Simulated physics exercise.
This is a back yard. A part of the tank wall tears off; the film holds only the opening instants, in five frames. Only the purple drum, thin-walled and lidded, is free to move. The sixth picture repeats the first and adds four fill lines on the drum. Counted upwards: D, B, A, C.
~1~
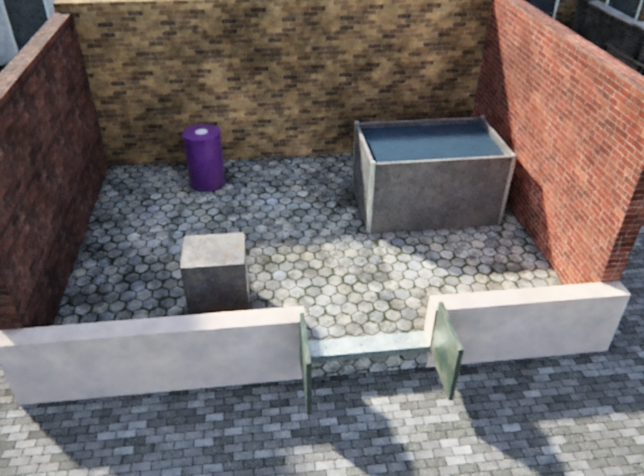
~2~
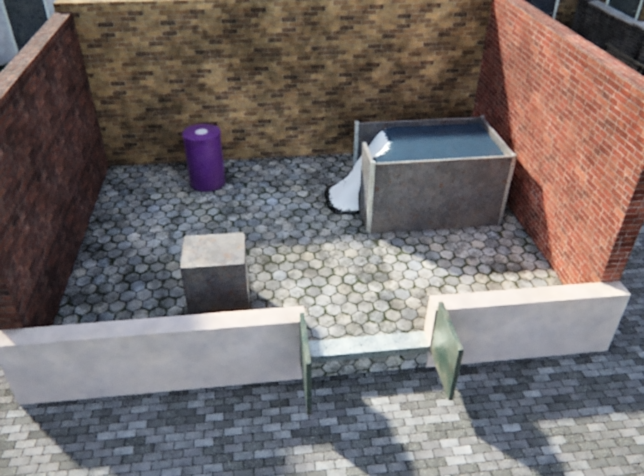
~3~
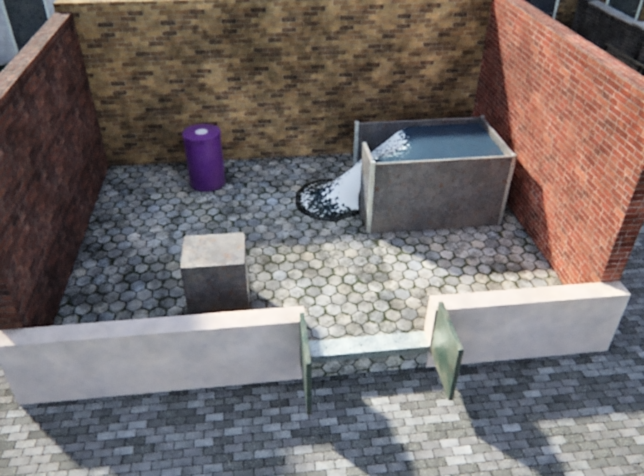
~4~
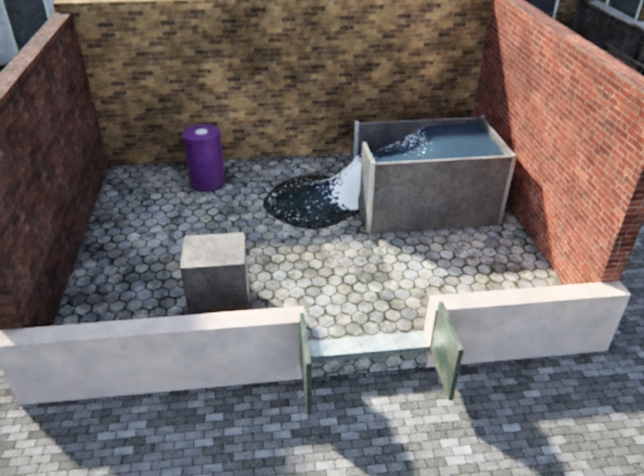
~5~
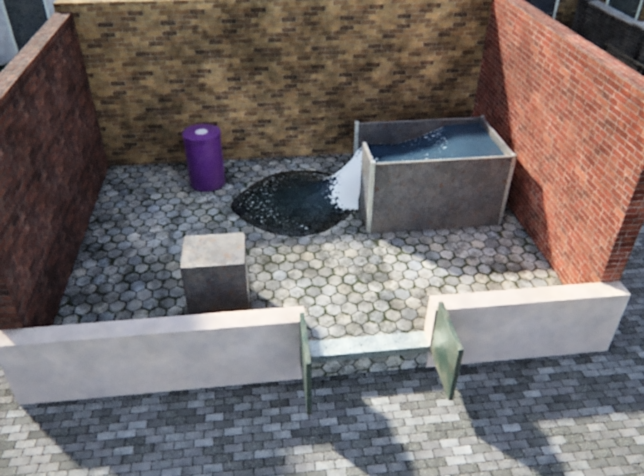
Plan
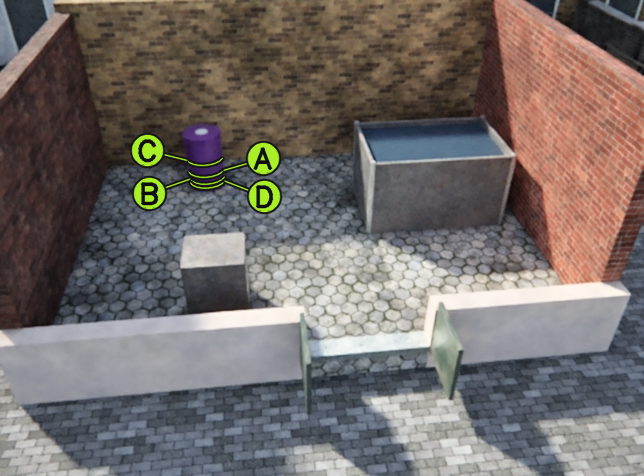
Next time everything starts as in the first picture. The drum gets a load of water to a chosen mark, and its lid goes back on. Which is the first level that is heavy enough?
I would pick level C.
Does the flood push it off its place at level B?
Yes, that goes wrong.
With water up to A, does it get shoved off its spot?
Yes, it does.
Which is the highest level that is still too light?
A it is.
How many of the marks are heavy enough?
One of them.
On the marked copy, A at (205, 177); B at (206, 184); C at (204, 165); D at (207, 188); from the bottom up D, B, A, C.
With A, it is pushed about twice its own width away.
With B, it is pushed about 5 times its own width away.
With C, it does not move.
With D, it is pushed about 4 times its own width away.
